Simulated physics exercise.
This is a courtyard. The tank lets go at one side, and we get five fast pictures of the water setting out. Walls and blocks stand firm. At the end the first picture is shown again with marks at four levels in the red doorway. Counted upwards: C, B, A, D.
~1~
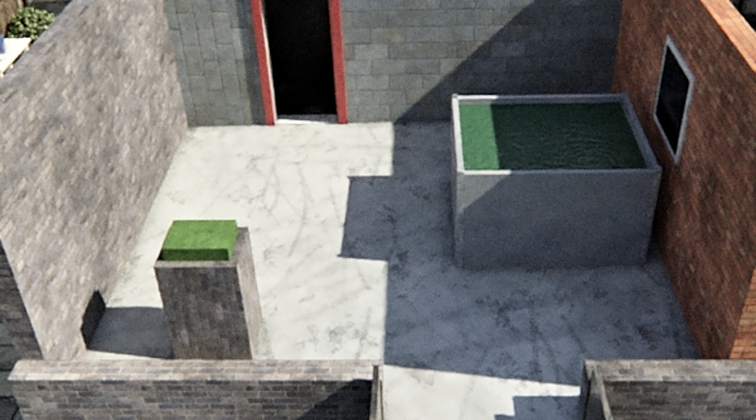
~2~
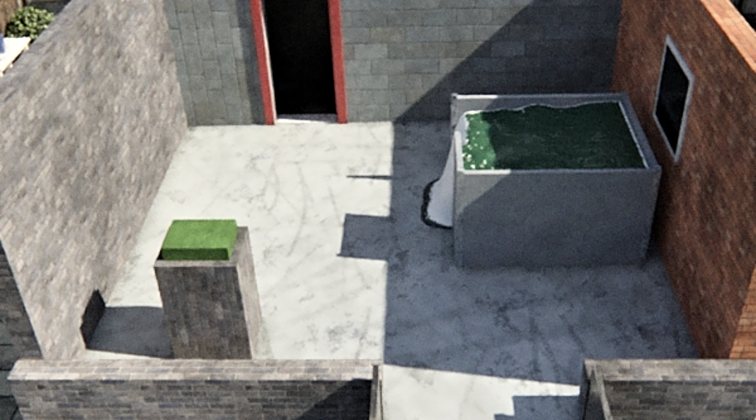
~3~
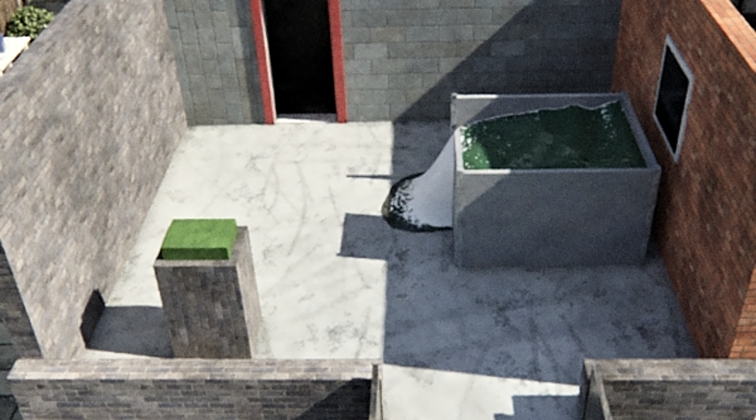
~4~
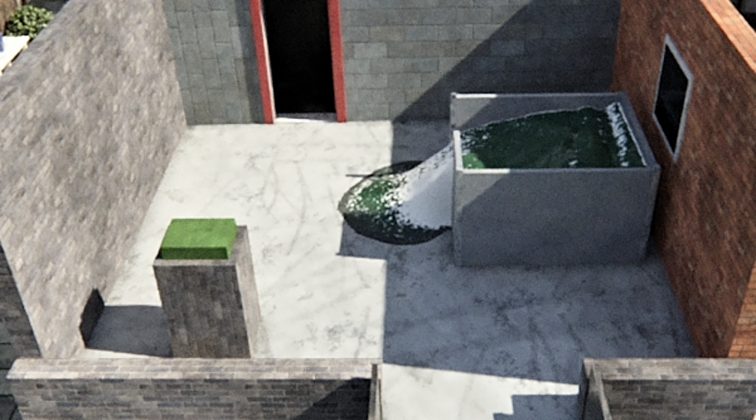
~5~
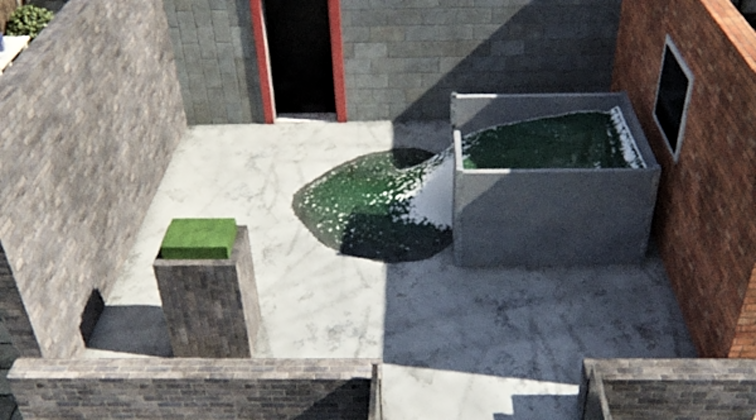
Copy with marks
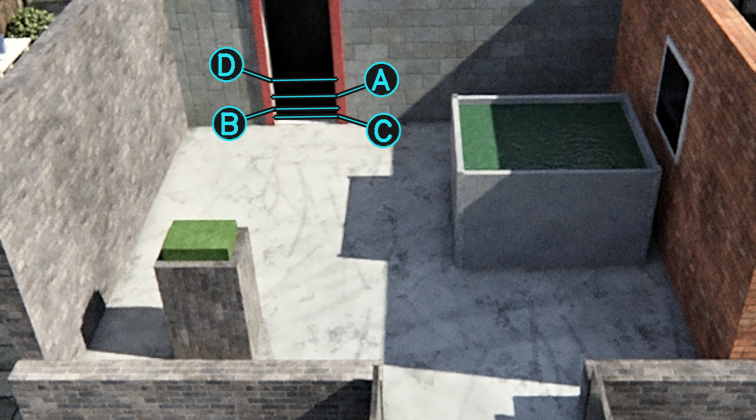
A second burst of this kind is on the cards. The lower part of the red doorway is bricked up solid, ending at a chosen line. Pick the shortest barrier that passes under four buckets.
It is B.
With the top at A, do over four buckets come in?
No, not at all.
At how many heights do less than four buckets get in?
Three of the four.
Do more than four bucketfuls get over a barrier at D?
No, that is safe.
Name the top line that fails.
That is line C.
On the marked copy, A at (304, 96); B at (306, 108); C at (306, 116); D at (303, 79); from the bottom up C, B, A, D.
With A, nothing gets over.
With B, a bucket or two gets in.
With C, some 20 bucketfuls get in.
With D, nothing gets over.
